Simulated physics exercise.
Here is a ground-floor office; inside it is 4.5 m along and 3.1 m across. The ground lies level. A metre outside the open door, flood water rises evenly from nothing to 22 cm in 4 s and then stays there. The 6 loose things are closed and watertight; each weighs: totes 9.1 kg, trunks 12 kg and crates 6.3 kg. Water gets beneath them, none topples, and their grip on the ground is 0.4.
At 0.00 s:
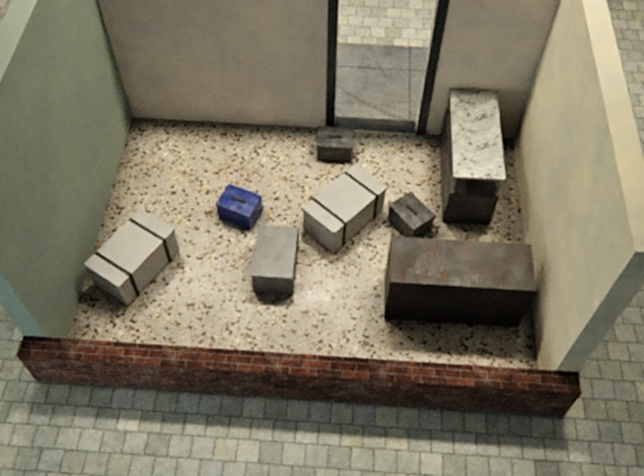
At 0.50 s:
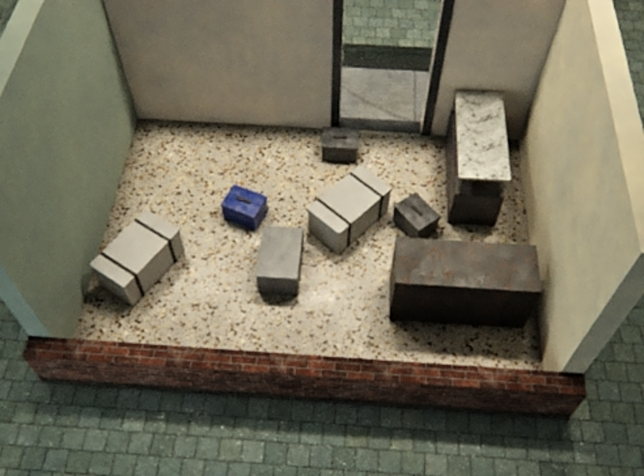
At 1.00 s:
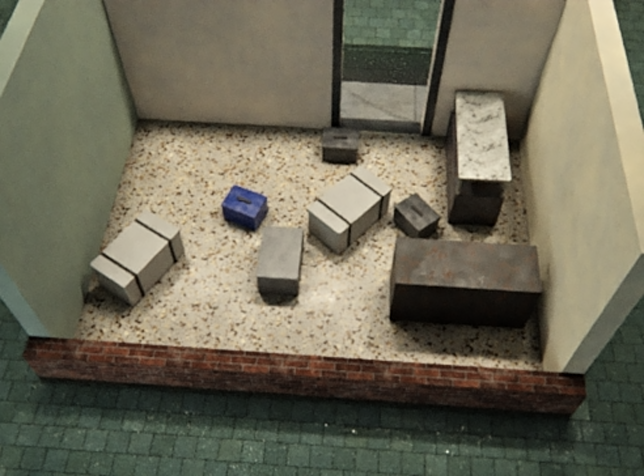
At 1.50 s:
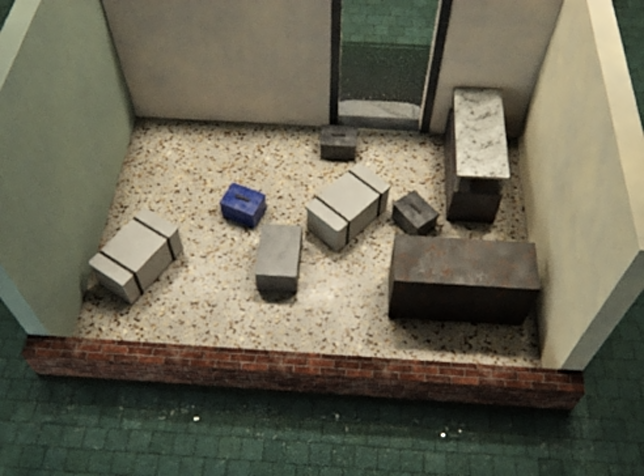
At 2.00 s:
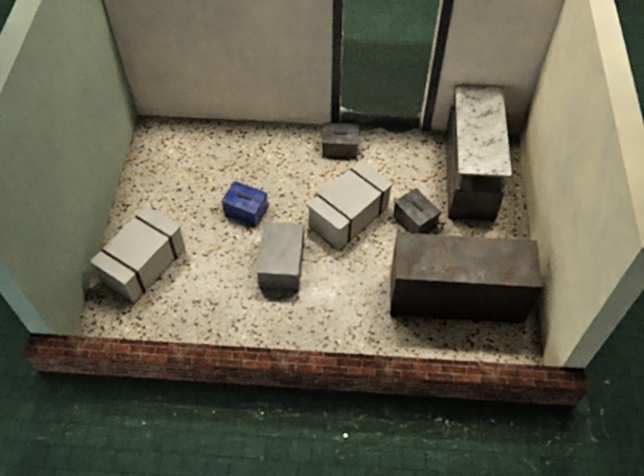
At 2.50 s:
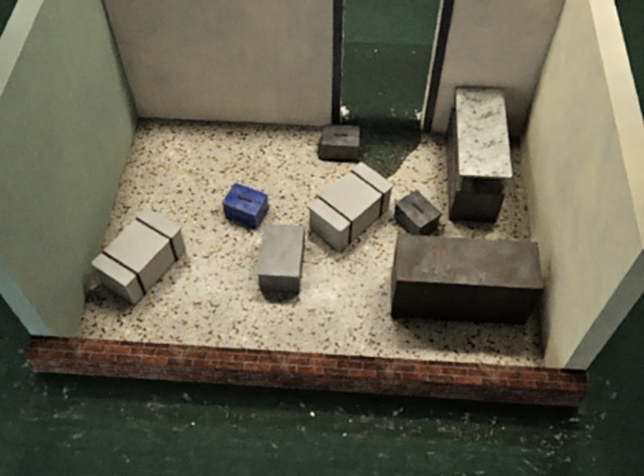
Walled room with boxes and a blue case staying still as dark green water covers the paving outside and enters the doorway.
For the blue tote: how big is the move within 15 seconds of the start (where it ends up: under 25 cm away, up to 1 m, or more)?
The blue tote is nudged along.
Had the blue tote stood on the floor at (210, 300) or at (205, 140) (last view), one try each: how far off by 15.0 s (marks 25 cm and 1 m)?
In turn: It travels far; it gets carried off.
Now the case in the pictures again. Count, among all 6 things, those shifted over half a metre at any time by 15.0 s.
I count 5.
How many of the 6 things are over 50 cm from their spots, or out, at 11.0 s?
I count 5.
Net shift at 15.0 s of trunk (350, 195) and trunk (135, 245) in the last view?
In turn: 100 cm, 150 cm.
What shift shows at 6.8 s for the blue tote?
About 0 cm.
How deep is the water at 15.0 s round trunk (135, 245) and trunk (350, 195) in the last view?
Roughly 12 and 8 cm.
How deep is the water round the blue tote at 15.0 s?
Roughly 8 cm.
After 3.5 s the blue tote is near (245, 199), 0.0 m from its start, aground; 0 afloat.
After 6.8 s the blue tote is near (245, 199), 0.0 m from its start, aground; 3 afloat.
After 11.0 s the blue tote is near (245, 199), 0.0 m from its start, aground; 4 afloat.
After 15.0 s the blue tote is near (232, 235), 0.5 m from its start, afloat; 6 afloat.
